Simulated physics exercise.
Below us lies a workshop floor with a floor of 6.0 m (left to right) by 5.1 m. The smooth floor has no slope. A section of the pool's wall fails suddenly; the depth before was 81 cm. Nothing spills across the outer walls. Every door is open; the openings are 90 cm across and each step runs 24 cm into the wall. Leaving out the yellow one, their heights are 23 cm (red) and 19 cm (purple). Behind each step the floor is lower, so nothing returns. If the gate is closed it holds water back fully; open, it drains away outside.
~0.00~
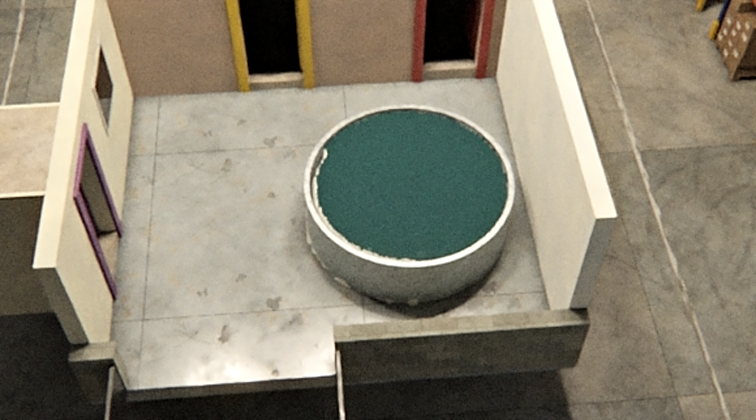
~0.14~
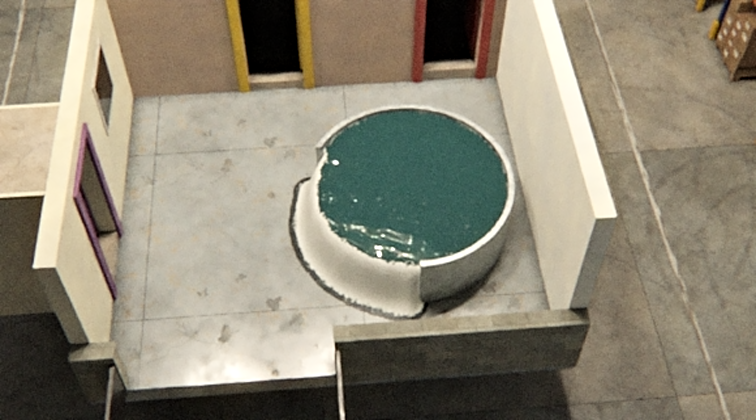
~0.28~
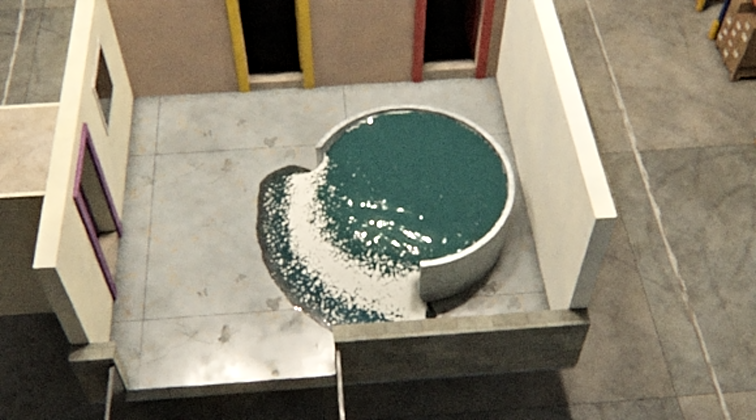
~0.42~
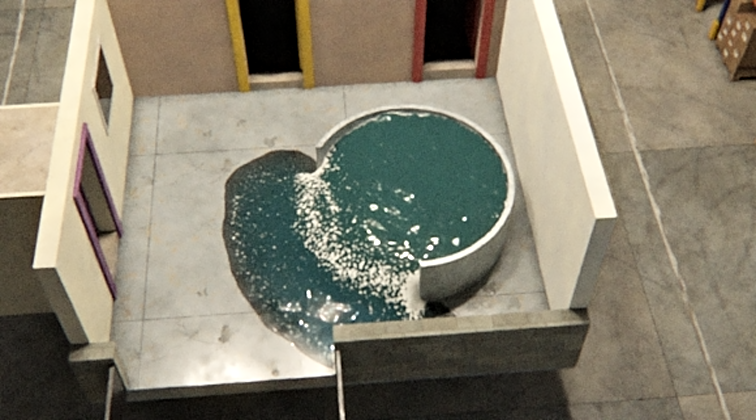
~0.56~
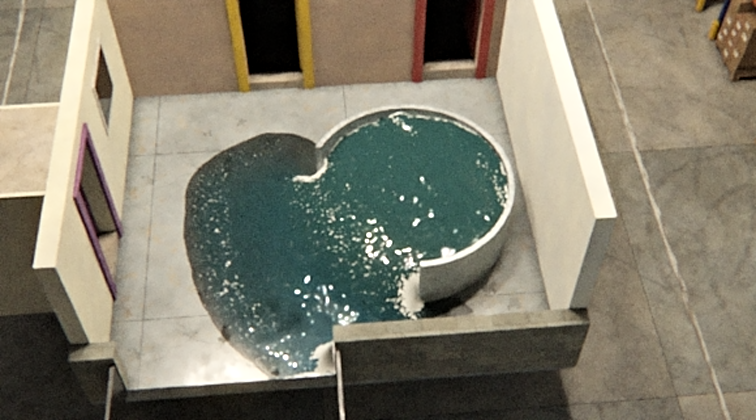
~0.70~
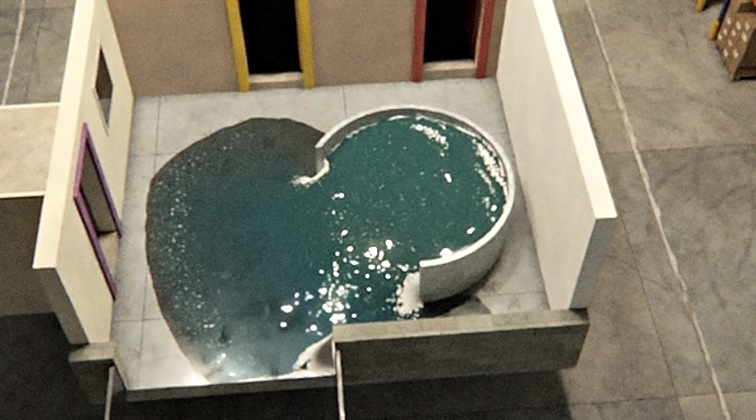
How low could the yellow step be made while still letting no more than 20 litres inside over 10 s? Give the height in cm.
At least 8 cm or so.
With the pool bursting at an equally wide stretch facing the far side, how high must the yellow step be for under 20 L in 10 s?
Then roughly 31 cm.
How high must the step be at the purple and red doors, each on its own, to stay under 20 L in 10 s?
About 32 cm at purple and 14.0 cm at red.
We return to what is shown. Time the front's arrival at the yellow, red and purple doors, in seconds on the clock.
Yellow 1.1 s, red 4.0 s, purple 0.8 s.
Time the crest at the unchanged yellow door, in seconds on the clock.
At about 5.0 s.
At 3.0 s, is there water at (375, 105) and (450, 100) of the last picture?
In turn: Not reached, still dry.
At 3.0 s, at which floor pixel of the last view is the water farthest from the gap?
Around (134, 99).
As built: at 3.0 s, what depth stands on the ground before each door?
Depths in cm: Yellow 5, red 0, purple 32.
After 1.4 s water covers 70 % of the floor, deepest (40 cm) near (354, 356); 4 cm at the yellow door, 0 litres in over its 18 cm step.
After 3.0 s water covers 75 % of the floor, deepest (34 cm) near (108, 363); 5 cm at the yellow door, 0 litres in over its 18 cm step.
After 10.0 s water covers 100 % of the floor, deepest (17 cm) near (479, 162); 6 cm at the yellow door, 0 litres in over its 18 cm step.
At the yellow door as built, the water arrived by 1.1 s and peaked near 13 cm at 5.0 s.
With a step of 6.5 cm, 33 litres would have come in within the 10 s; with 10 cm, 6 litres. So under 20 litres takes about 8 cm.
